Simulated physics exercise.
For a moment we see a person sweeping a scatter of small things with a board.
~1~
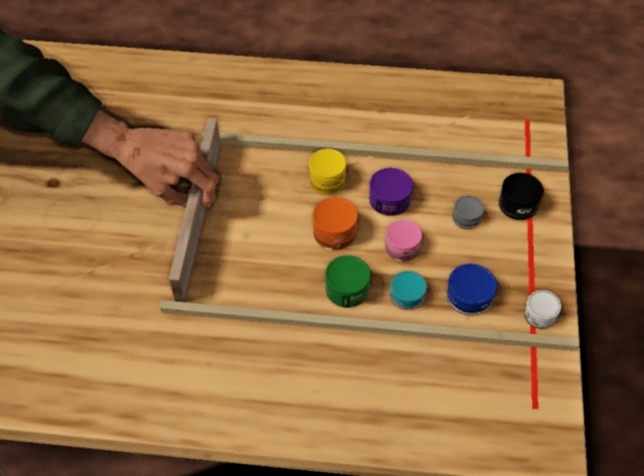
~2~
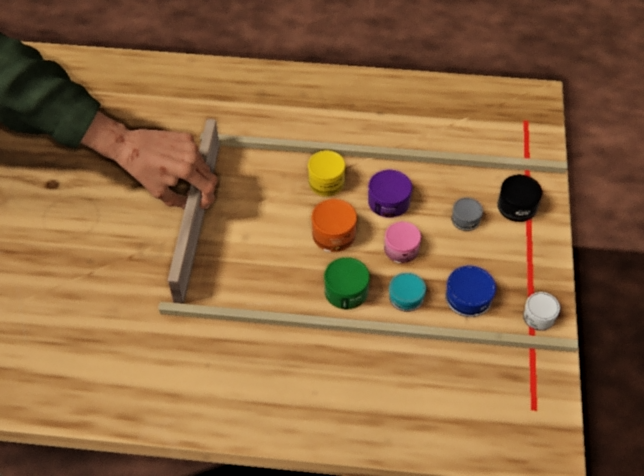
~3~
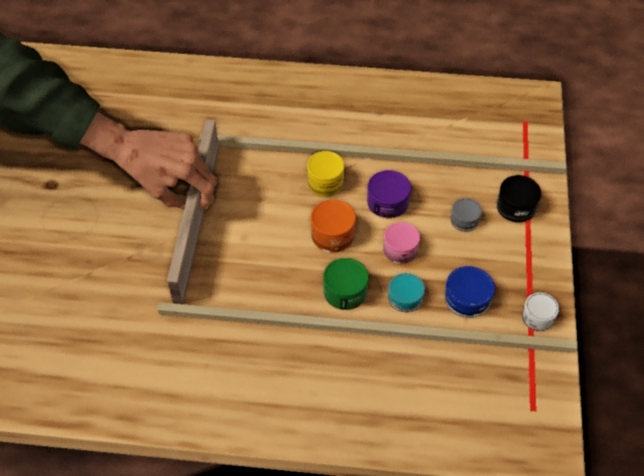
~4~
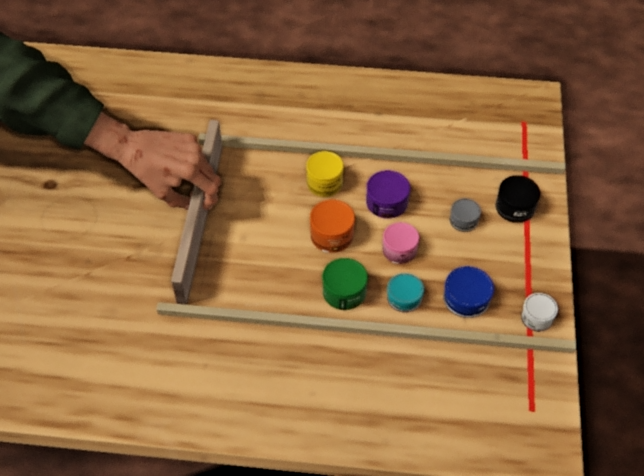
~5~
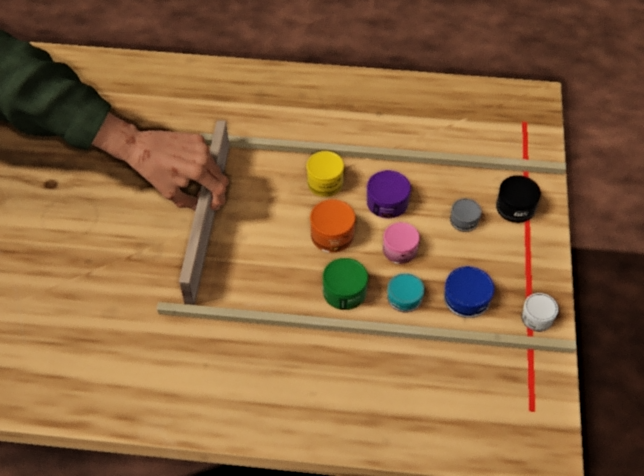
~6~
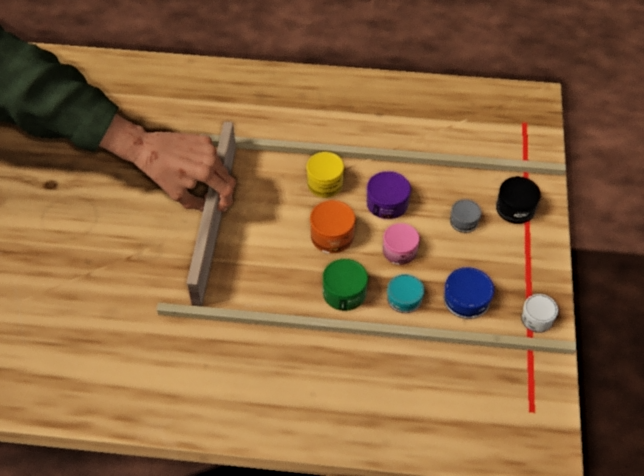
A hand in a dark green sleeve grips an upright grey board at the left of a pale wooden table, seen from above at a slight tilt. Between two thin rails sit yellow, orange, green, purple, pink, teal, grey and blue tubs, with black and white ones by a red line at right. The board stays nearly still, then slides slightly right, touching nothing, while the tubs stay put.
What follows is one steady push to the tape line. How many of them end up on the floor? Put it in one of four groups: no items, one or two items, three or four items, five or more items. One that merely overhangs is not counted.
Group: Five or more items.
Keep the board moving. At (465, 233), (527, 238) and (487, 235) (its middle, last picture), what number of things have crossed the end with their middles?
By position: 0 / 5 / 2.
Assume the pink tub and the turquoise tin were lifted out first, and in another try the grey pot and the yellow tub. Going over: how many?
First try 4, second try 4.
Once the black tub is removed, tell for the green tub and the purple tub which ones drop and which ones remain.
The green tub is kept, the purple tub holds on.
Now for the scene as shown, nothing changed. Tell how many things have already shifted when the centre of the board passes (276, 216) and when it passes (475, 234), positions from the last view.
It comes to 0 for the first spot, 10 for the other.
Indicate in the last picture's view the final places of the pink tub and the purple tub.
The pink tub comes to rest close to (571, 289), while the purple tub rests close to (551, 220).
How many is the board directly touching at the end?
It's touching 4 at the end.
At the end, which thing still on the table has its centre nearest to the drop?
That'd be the pink tub, foremost of the lot.
Soon after, none off yet; white pot at rest near (539, 314); black tub at rest near (518, 200); blue tin at rest near (468, 293).
Then, none off yet; white pot moved a little near (555, 318); black tub at rest near (519, 200); blue tin moved about its own width near (523, 293).
By the end, the number that fall off is five or more; fallen, turquoise tin, grey pot, blue tin, black tub and white pot.
